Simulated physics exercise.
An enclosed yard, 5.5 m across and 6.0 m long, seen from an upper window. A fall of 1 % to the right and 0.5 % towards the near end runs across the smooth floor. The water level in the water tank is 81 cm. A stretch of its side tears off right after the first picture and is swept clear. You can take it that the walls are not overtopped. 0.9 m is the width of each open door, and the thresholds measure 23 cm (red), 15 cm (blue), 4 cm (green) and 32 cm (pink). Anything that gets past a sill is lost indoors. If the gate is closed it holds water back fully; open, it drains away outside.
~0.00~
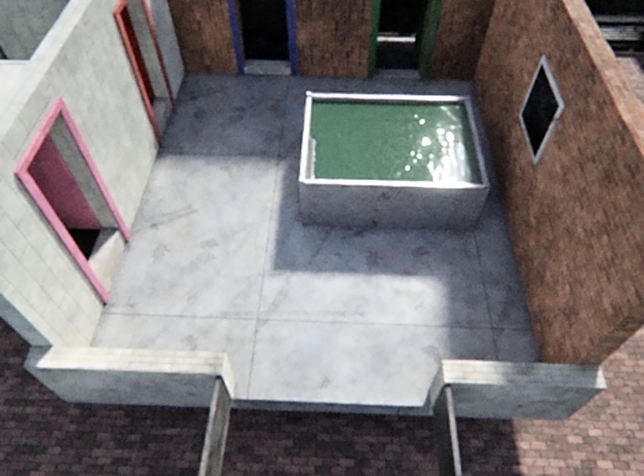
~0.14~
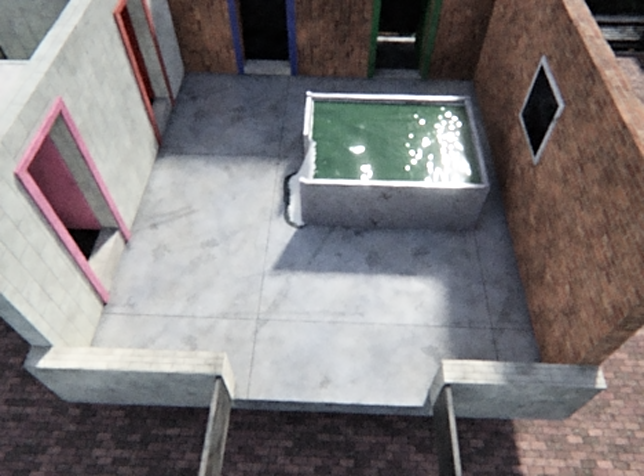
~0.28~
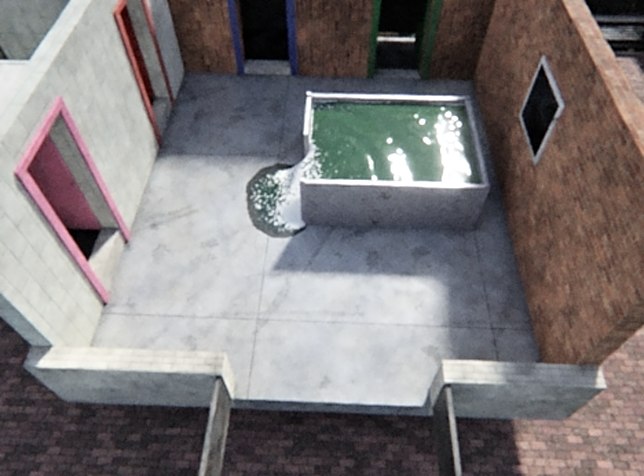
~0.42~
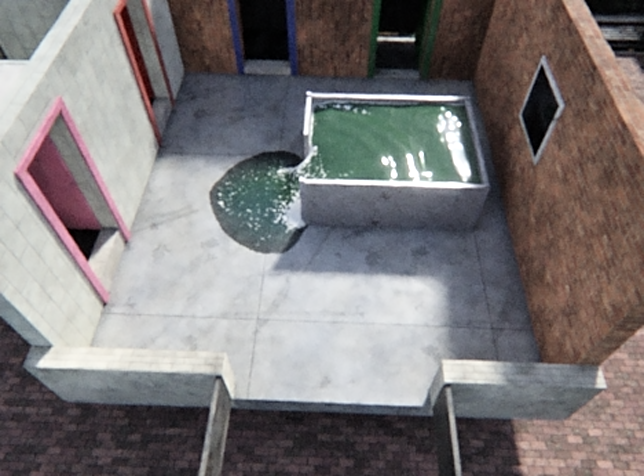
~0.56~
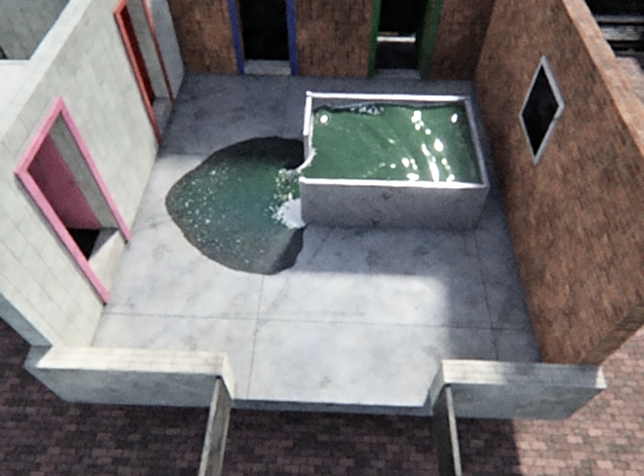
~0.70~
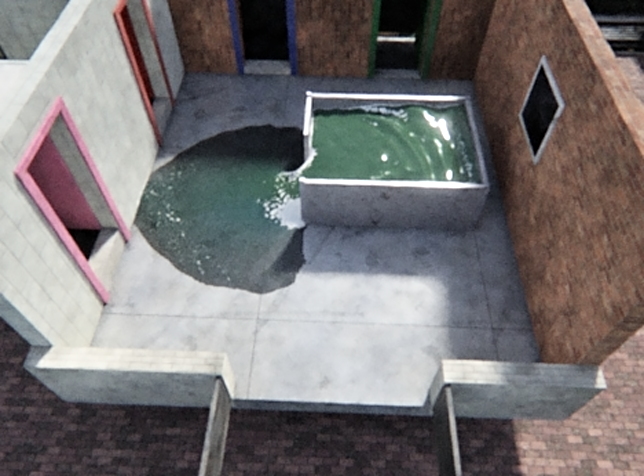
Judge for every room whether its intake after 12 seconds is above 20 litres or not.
In the end red door: Less than stated. Blue door: Less than stated. Green door: More than stated. Pink door: Less than stated.
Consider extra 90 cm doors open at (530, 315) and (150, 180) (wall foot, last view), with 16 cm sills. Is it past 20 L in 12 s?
Result in order - not enough, then more than that.
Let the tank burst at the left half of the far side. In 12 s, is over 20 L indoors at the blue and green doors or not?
Here's how it goes: Blue exceeds it, green exceeds it.
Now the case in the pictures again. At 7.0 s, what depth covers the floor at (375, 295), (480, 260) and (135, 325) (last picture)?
Listed order: 4 / 12 / 14 cm.
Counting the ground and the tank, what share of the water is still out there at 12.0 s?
About 84 percent of the water remains.
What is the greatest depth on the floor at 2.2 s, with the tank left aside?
Peak depth: Approx. 46 cm.
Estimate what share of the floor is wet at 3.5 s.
I'd say around 60 %.
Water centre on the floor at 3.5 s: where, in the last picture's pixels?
(291, 197).
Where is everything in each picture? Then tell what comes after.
Still water, 81 cm deep, in the water tank at (390, 141), in the first frame.
The front is at (301, 226), 0.5 m from the gap at (307, 187); 0.2 m2 of floor is under water; 81 cm left at the back of the water tank, in the second frame.
The front is at (255, 182), 0.9 m from the gap at (307, 187); 0.9 m2 of floor is under water; 81 cm left at the back of the water tank, in the third frame.
Water pours out at (307, 189) and has run 1.4 m, to (216, 204); typically 8 cm deep outside, 81 cm at the water tank's back, in the fourth frame.
Water pours out at (307, 188) and has run 2.1 m, to (171, 206); typically 5 cm deep outside, 81 cm at the water tank's back, in the fifth frame.
The front is at (136, 217), 2.6 m from the gap at (307, 188); 5.7 m2 of floor is under water; 78 cm left at the back of the water tank, in the sixth frame.
After 1.4 s water covers 35 % of the floor and is deepest (40 cm) near (294, 207); red door 16 cm at the sill, 0 L in, blue door not reached, green door not reached, pink door 28 cm at the sill, 0 L in.
After 2.2 s water covers 35 % of the floor and is deepest (46 cm) near (83, 372); red door 20 cm at the sill, 0 L in, blue door not reached, green door not reached, pink door 28 cm at the sill, 0 L in.
After 3.5 s water covers 60 % of the floor and is deepest (31 cm) near (87, 357); red door 13 cm at the sill, 0 L in, blue door 14 cm at the sill, 0 L in, green door not reached, pink door 19 cm at the sill, 0 L in.
After 7.0 s water covers 95 % of the floor and is deepest (19 cm) near (483, 205); red door 7 cm at the sill, 0 L in, blue door 9 cm at the sill, 0 L in, green door 4 cm at the sill, 0 L in, pink door 12 cm at the sill, 0 L in.
After 12.0 s water covers 100 % of the floor and is deepest (13 cm) near (537, 390); red door 5 cm at the sill, 0 L in, blue door 5 cm at the sill, 0 L in, green door 11 cm at the sill, 108 L in, pink door 10 cm at the sill, 0 L in.
